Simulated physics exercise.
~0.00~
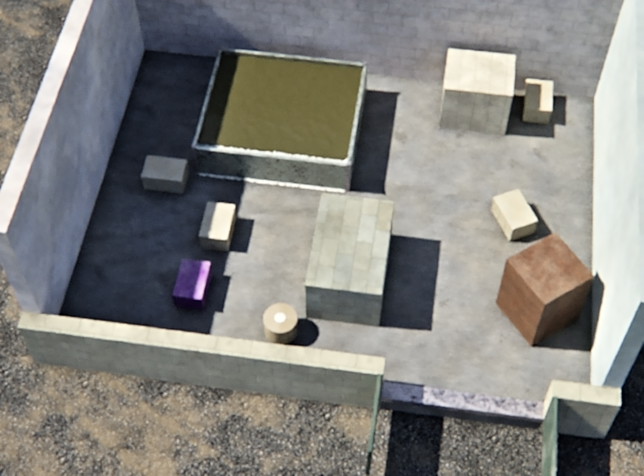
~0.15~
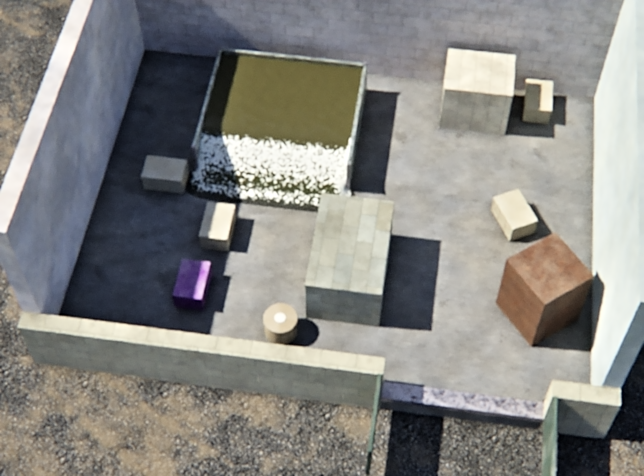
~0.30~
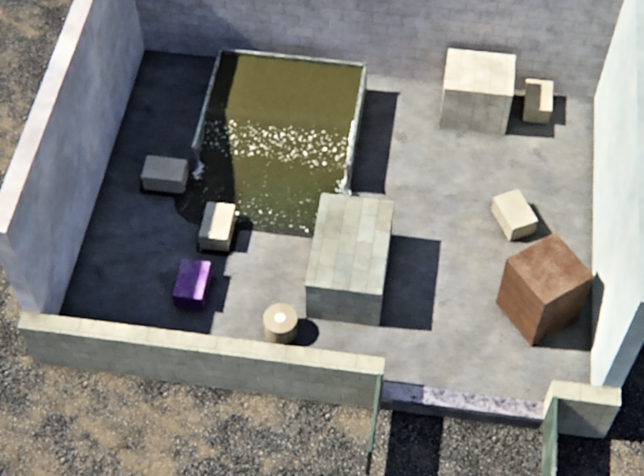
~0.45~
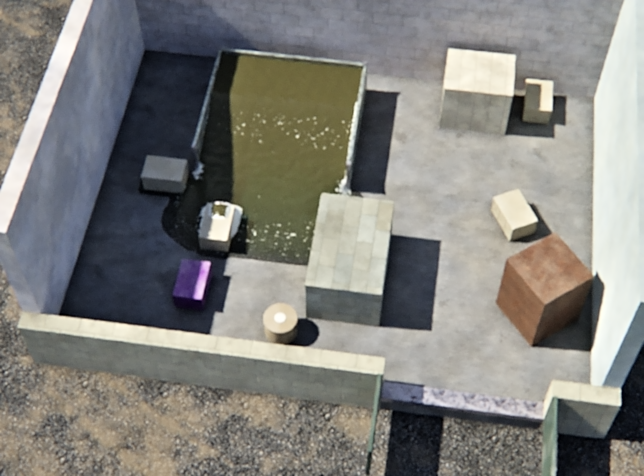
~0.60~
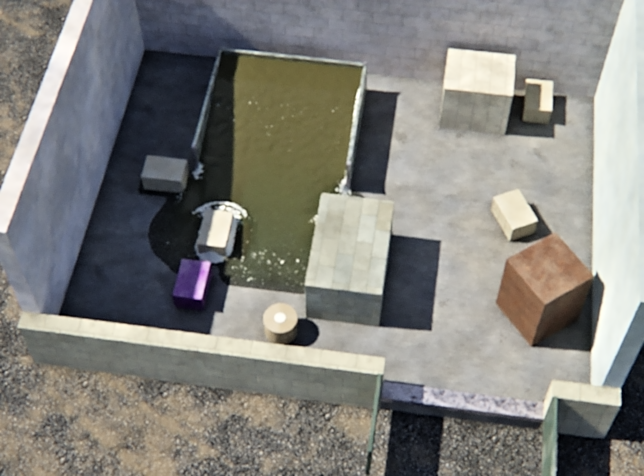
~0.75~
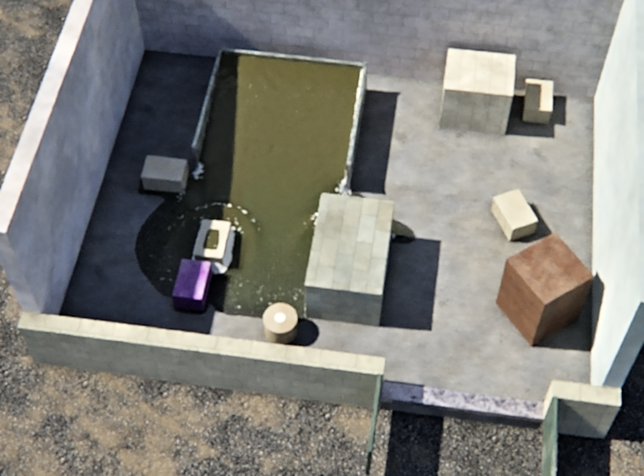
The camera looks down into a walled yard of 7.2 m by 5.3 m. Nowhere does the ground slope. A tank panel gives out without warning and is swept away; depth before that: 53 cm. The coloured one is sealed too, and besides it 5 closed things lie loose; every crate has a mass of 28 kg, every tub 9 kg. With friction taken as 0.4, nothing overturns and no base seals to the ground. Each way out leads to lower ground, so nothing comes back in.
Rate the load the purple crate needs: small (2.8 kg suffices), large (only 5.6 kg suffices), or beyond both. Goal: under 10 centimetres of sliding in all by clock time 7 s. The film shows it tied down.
Beyond both.
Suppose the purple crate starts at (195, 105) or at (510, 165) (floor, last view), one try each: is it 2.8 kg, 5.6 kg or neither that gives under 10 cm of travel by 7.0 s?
One by one: No mass suffices; no mass suffices.
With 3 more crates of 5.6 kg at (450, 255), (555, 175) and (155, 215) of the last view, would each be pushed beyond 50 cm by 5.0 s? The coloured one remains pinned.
Each in turn: Further than that, not that far, further than that.
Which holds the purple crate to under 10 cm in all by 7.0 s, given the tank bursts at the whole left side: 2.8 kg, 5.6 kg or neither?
Result: Neither option succeeds.
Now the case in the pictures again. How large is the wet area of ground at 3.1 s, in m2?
Wet area: Approx. 26 m2.
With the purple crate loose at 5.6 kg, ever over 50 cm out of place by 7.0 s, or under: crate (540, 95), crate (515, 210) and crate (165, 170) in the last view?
So, going through them in order, it's not beyond, not beyond and beyond.
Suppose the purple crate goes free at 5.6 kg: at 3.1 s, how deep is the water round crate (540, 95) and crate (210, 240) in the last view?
Some 0 cm at the first, some 16 cm at the second.
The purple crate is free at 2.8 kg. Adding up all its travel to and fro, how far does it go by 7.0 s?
It would cover some 200 cm all told.
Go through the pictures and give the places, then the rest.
In the first frame, the purple crate at (192, 279) rests on the ground; 4.2 m2 under water; 0 of 6 have shifted.
In the second frame, the purple crate at (192, 279) rests on the ground; 5.2 m2 under water; 0 of 6 have shifted.
In the third frame, the purple crate at (192, 279), on the bottom; water covers 6.4 m2; 0 of 6 have shifted.
In the fourth frame, the purple crate at (192, 279), on the bottom; 7.5 m2 under water; 0 of 6 have shifted.
In the fifth frame, the purple crate at (192, 279) rests on the ground; 8.6 m2 under water; 1 of 6 have shifted.
In the sixth frame, the purple crate at (192, 279), on the bottom; 9.8 m2 under water; 1 of 6 have shifted.
After 1.4 s the purple crate would be 70 cm from its start with 2.8 kg and 69 cm from its start with 5.6 kg; 7 cm of water round it then.
After 3.1 s the purple crate would be 74 cm from its start with 2.8 kg and 87 cm from its start with 5.6 kg; 19 cm of water round it then.
After 4.9 s the purple crate would be 75 cm from its start with 2.8 kg and 90 cm from its start with 5.6 kg; 12 cm of water round it then.
After 7.0 s the purple crate would be 54 cm from its start with 2.8 kg and 154 cm from its start with 5.6 kg; 7 cm of water round it then.
